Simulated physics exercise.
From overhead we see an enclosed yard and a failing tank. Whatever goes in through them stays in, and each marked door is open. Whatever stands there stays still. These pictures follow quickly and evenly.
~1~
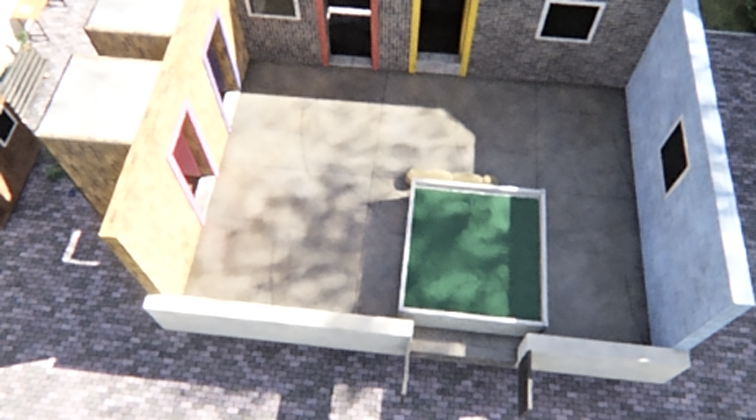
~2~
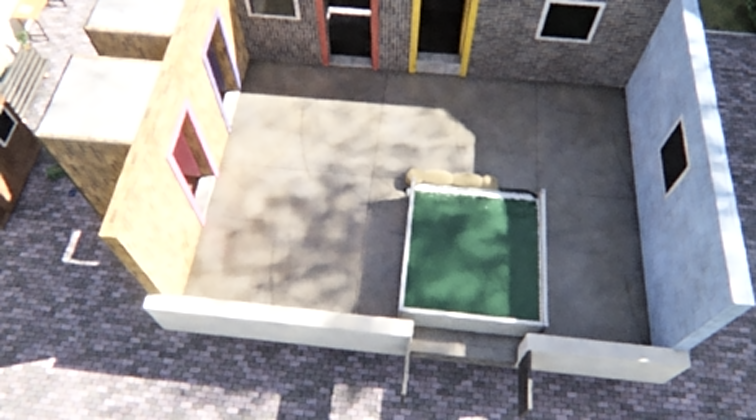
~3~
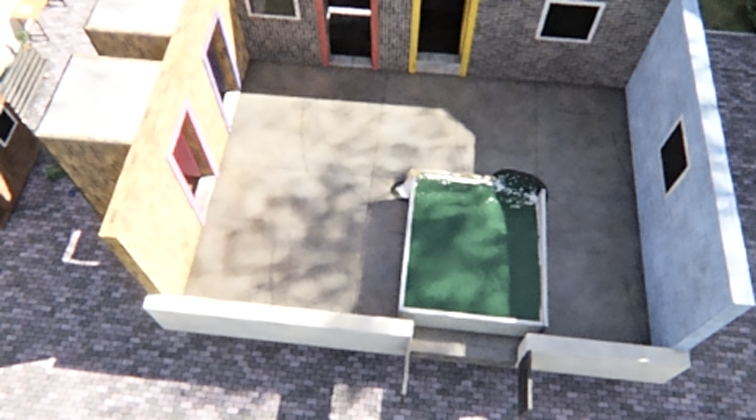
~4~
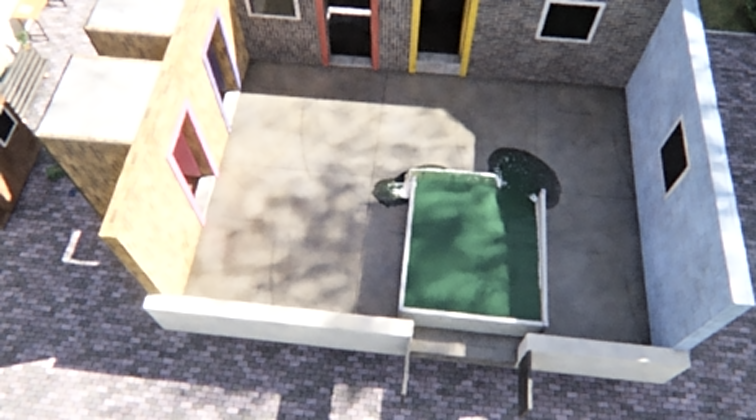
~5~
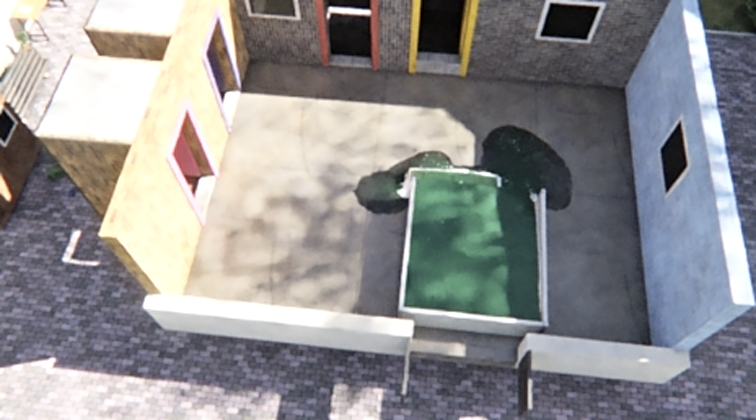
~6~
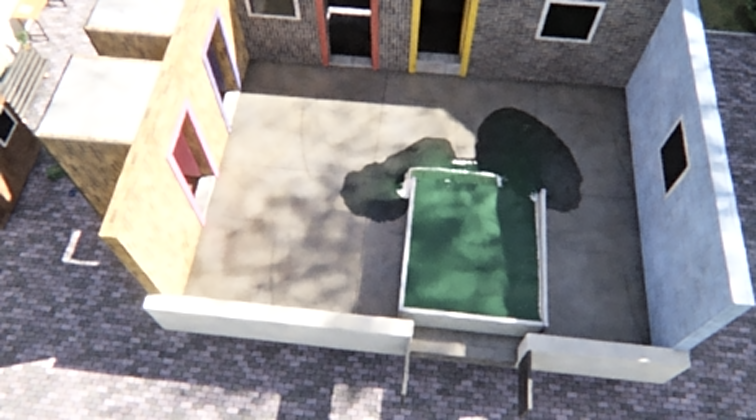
Green water spills over the tank's far side and spreads in dark patches across the yard.
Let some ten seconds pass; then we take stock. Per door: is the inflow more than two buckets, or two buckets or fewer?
At the end, yellow door: Little enough water; blue door: Too much water; pink door: Little enough water; red door: Little enough water.
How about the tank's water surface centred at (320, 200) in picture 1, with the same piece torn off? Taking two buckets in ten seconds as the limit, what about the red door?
Log: Red door breaks the limit.
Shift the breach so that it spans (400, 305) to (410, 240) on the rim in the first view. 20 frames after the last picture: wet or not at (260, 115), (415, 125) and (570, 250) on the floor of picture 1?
Going in your order, I'd say drenched, then still bare, then still bare.
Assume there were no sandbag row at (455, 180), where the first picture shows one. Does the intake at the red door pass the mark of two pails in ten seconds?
As for the red door, it rises above the limit.
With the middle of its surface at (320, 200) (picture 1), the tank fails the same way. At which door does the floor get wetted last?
That's the one in pink.
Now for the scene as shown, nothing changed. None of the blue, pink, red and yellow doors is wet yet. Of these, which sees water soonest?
I choose the yellow-painted one.
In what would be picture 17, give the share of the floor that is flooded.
That should be about 45 %.
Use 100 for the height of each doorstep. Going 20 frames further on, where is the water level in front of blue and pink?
I'd say around 60 and 40 in a hundred.
A moment on, water covers 35 % of the floor; the yellow door not reached, the blue door not reached, the pink door not reached, the red door not reached.
Next, water covers 45 % of the floor; the yellow door wet at the sill, nothing in, the blue door not reached, the pink door not reached, the red door not reached.
Then, water covers 40 % of the floor; the yellow door wet at the sill, nothing in, the blue door wet at the sill, nothing in, the pink door wet at the sill, nothing in, the red door under two buckets in.
Later, water covers 70 % of the floor; the yellow door wet at the sill, nothing in, the blue door under two buckets in, the pink door wet at the sill, nothing in, the red door under two buckets in.
In the end, water covers 85 % of the floor; the yellow door wet at the sill, nothing in, the blue door over two buckets in, the pink door wet at the sill, nothing in, the red door under two buckets in.
